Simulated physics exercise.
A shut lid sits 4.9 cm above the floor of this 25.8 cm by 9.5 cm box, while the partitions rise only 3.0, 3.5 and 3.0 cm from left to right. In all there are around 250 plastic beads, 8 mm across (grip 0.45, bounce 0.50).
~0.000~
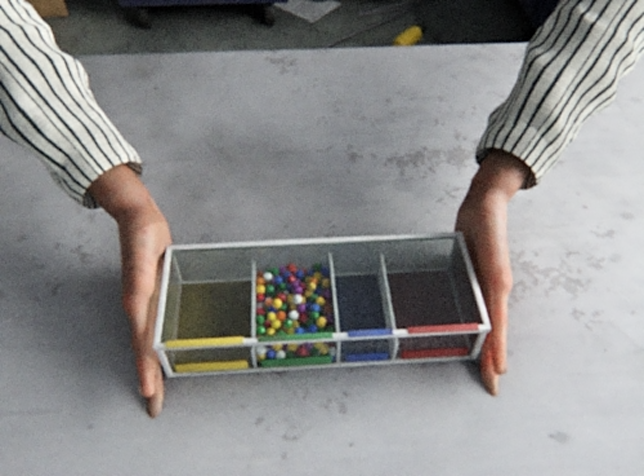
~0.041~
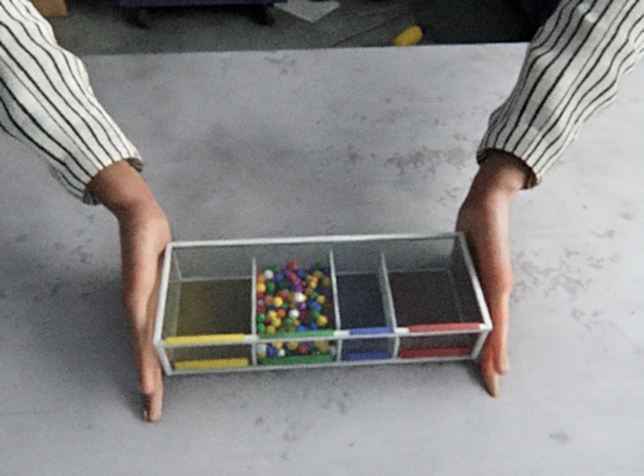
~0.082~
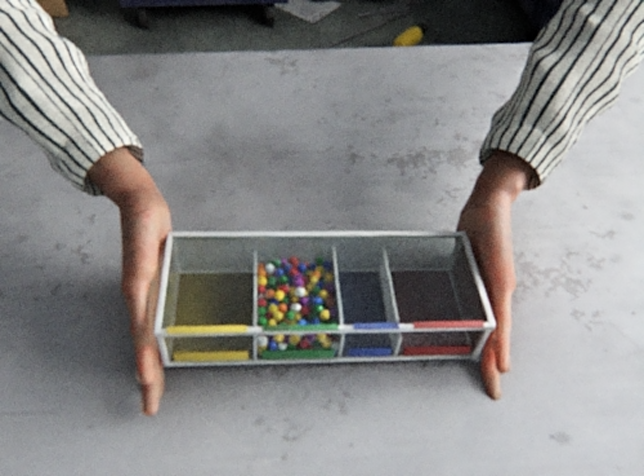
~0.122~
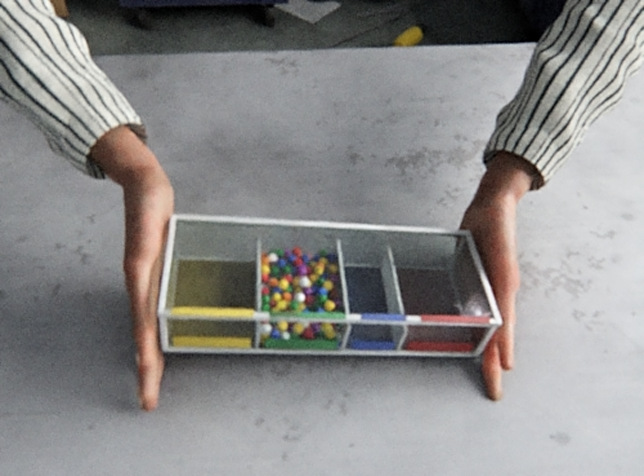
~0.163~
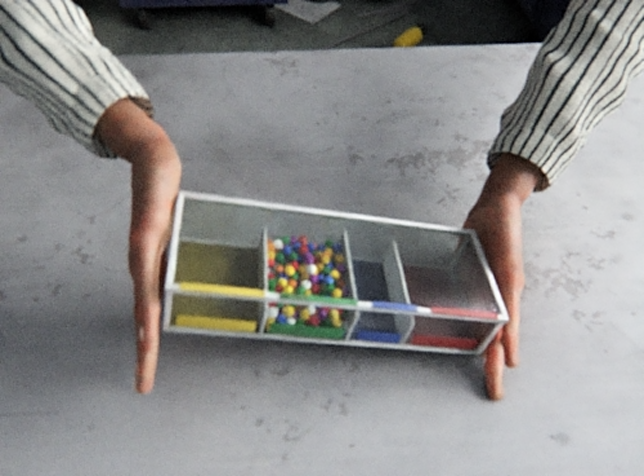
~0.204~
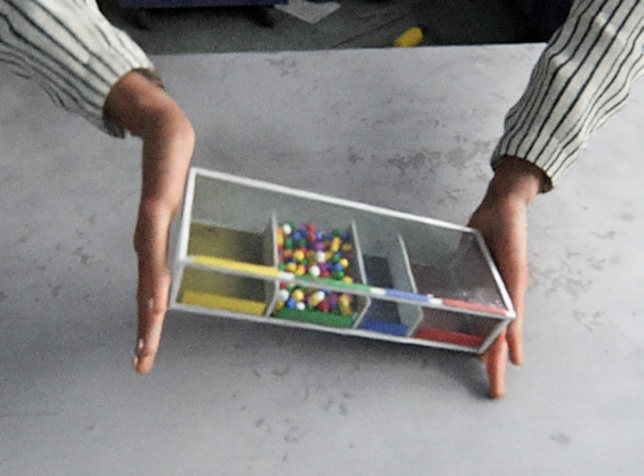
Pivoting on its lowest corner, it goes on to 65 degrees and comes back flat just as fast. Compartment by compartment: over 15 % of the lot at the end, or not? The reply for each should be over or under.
For red it is under, for blue it is under, for green it is over, for yellow it is under.
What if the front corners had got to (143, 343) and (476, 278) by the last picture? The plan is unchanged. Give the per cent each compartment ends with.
In the end red holds 0 %, blue holds 0 %, green holds 75 % and yellow holds 25 %.
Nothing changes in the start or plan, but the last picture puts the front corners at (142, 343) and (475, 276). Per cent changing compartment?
Then around 25 percent would end up out of place.
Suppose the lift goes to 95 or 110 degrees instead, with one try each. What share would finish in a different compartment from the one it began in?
Around 10 and 15 in a hundred, respectively.
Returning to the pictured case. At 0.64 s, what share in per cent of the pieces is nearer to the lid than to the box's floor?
Something like 40 percent of the pieces.
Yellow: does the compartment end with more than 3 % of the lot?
For yellow, the answer is negative.
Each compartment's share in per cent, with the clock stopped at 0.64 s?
In per cent: Red 0, blue 5, green 95, yellow 0.
After 0.64 s, tilt 63 degrees; blue 5 %, green 95 %.
After 0.92 s, tilt 26 degrees; red 5 %, blue 5 %, green 90 %.
Then, at 1.31 s, tilt 0 degrees; red 5 %, blue 5 %, green 90 %.
At rest (2.0 s), red 5 %, blue 5 %, green 90 %, yellow 0 %.
